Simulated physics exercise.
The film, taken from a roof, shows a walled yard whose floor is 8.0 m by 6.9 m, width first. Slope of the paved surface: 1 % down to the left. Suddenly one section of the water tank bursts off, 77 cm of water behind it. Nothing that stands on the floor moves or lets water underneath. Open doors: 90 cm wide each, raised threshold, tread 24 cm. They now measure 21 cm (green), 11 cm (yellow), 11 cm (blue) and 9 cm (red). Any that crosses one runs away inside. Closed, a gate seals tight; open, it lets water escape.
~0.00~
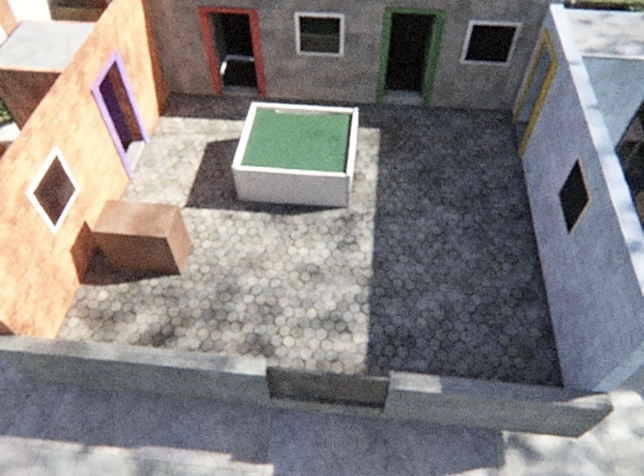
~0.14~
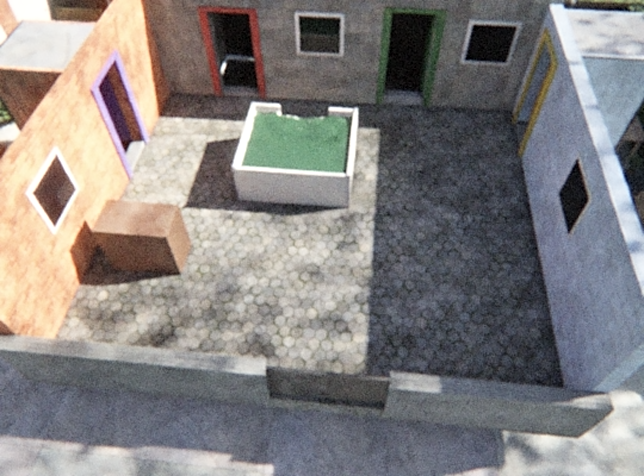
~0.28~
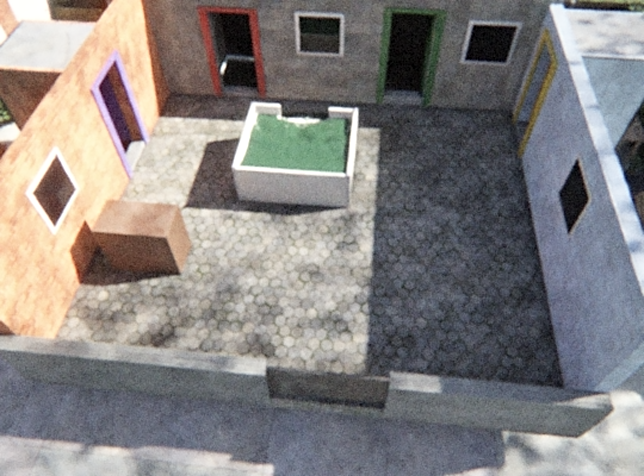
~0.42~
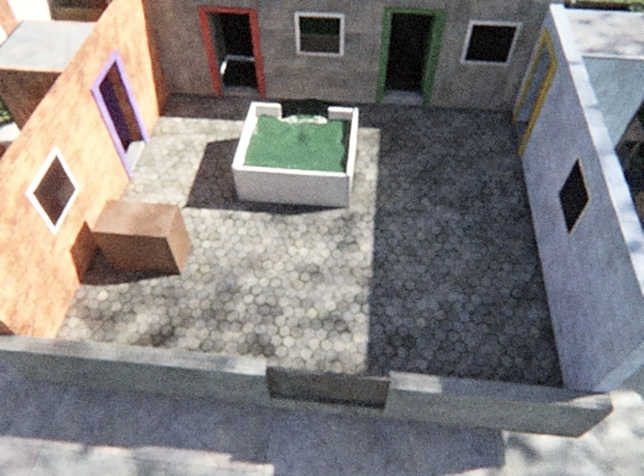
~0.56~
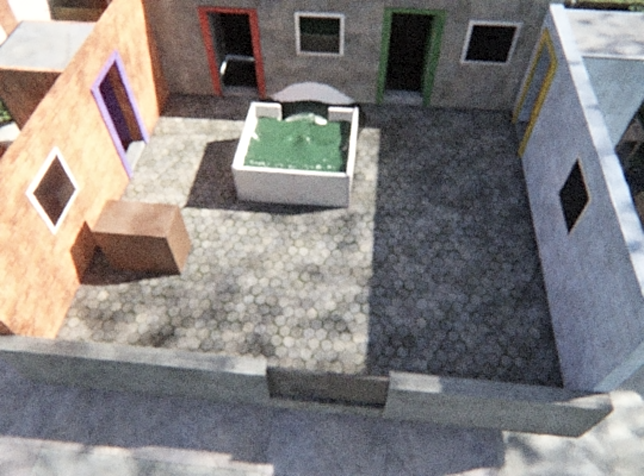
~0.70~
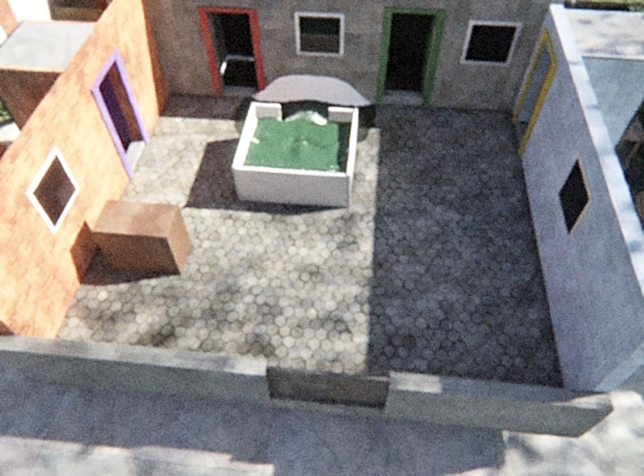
The video shows a walled courtyard with a white tank of green water; a section of its far wall breaks open, and water pours out behind it, spreading across the paving near the back wall's red and green doorways.
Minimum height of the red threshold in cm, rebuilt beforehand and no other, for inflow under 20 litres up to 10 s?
12 cm.
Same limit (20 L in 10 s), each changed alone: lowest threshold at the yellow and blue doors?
Roughly 16 cm for the yellow door and roughly 8.0 cm for the blue door.
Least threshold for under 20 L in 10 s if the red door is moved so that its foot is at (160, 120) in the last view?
It needs about 23 cm.
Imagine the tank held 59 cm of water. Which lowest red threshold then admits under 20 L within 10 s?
Roughly 8.5 centimetres.
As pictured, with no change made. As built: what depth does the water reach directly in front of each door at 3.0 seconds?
Green door 9 cm, yellow door 20 cm, blue door 13 cm, red door 12 cm.
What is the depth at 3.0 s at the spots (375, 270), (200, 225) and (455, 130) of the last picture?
Depths in order: 0 / 0 / 5 cm.
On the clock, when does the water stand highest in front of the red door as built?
At roughly 1.6 s.
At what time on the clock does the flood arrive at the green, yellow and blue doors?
Green = 0.9 s, yellow = 2.0 s, blue = 2.2 s.
After 1.4 s water covers 15 % of the floor, deepest (51 cm) near (312, 101); 17 cm at the red door, 3 litres in over its 9 cm threshold.
After 3.0 s water covers 35 % of the floor, deepest (31 cm) near (311, 106); 12 cm at the red door, 29 litres in over its 9 cm threshold.
After 10.0 s water covers 100 % of the floor, deepest (10 cm) near (201, 375); 4 cm at the red door, 39 litres in over its 9 cm threshold.
At the red door as built, the water arrived by 0.8 s and peaked near 17 cm at 1.6 s.
With a threshold of 10 cm, 31 litres would have come in within the 10 s; with 13.5 cm, 13 litres. So under 20 litres takes about 12 cm.
